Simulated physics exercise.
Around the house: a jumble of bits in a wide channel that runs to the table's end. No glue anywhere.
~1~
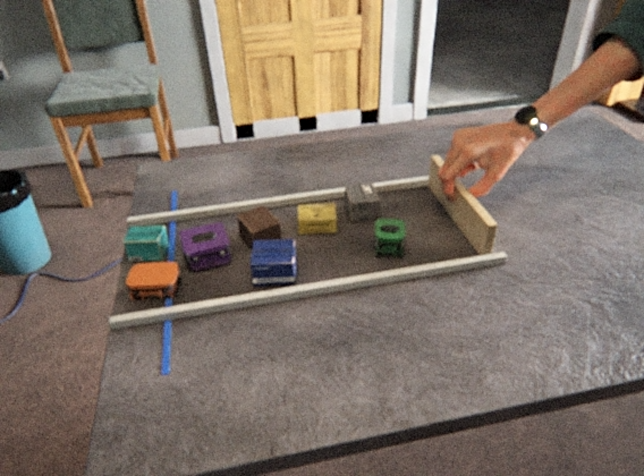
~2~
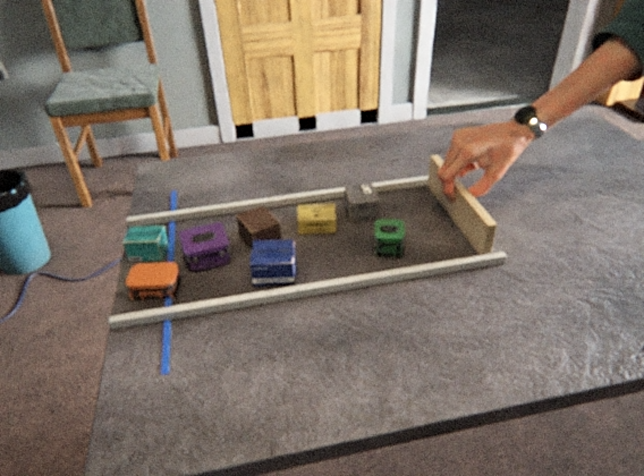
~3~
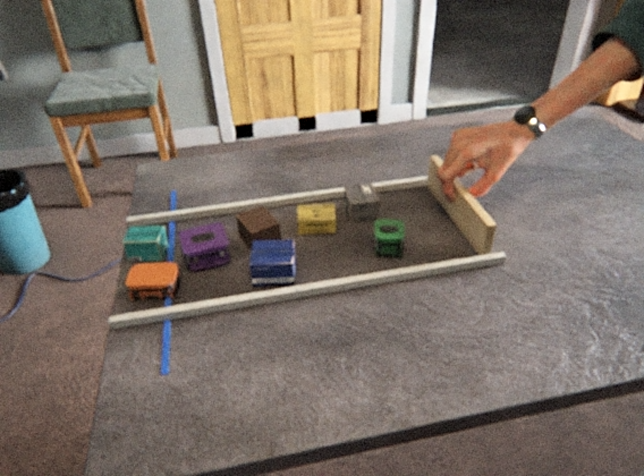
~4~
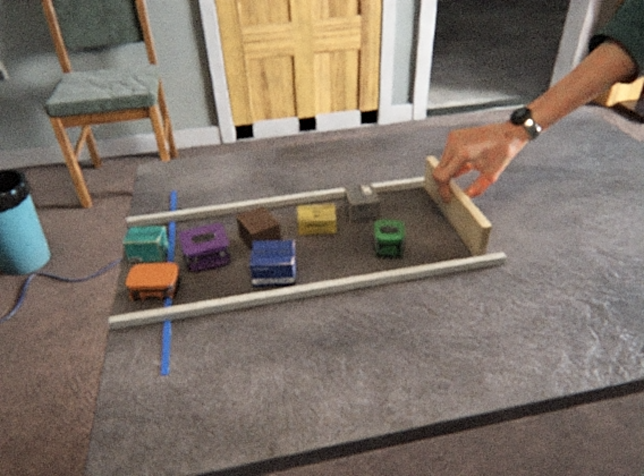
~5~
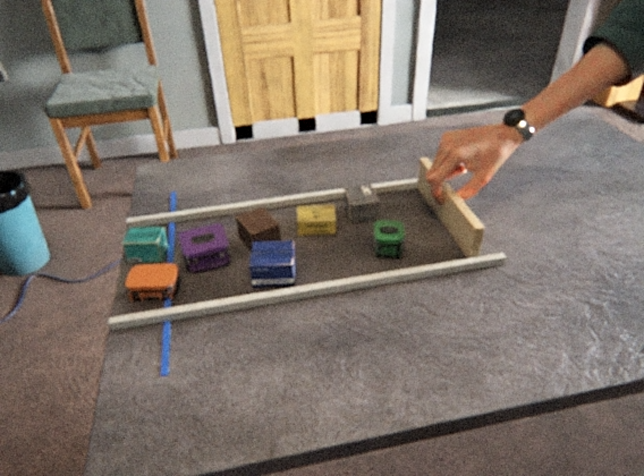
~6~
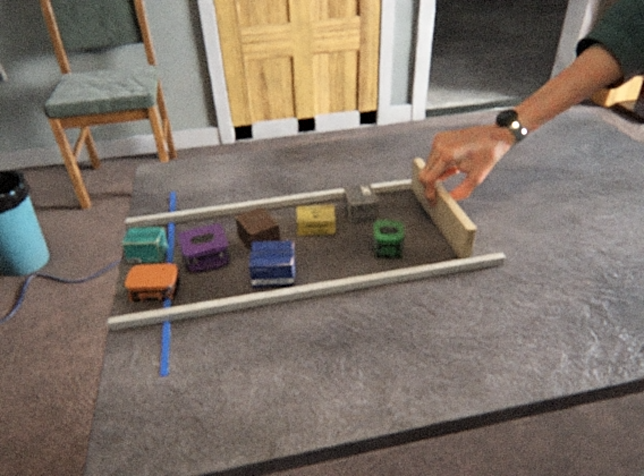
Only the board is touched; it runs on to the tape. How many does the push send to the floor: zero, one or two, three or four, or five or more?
Here the number that fall off is three or four.
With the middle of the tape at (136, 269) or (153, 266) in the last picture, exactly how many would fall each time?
The counts: 6 and 6.
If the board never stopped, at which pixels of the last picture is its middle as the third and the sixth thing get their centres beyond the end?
Near (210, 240) and (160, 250).
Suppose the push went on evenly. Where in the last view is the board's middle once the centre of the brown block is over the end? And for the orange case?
For the brown block at (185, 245), for the orange case at (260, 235).
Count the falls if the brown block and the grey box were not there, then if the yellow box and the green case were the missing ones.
First 3, then 3.
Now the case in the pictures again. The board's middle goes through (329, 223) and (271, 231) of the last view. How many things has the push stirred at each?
The counts are 4 and 8.
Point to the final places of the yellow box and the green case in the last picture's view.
First (126, 252), then (151, 279).
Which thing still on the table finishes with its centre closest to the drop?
It is the blue box.
Early on, none off yet; turquoise box at rest near (146, 245); orange case at rest near (153, 283); purple case at rest near (205, 249).
A while later, none off yet; turquoise box travelled a little near (131, 247); orange case travelled about its own width near (107, 304); purple case travelled about its own width near (148, 271).
Finally, the number that fall off is three or four; lost, brown block, purple case, orange case and turquoise box.
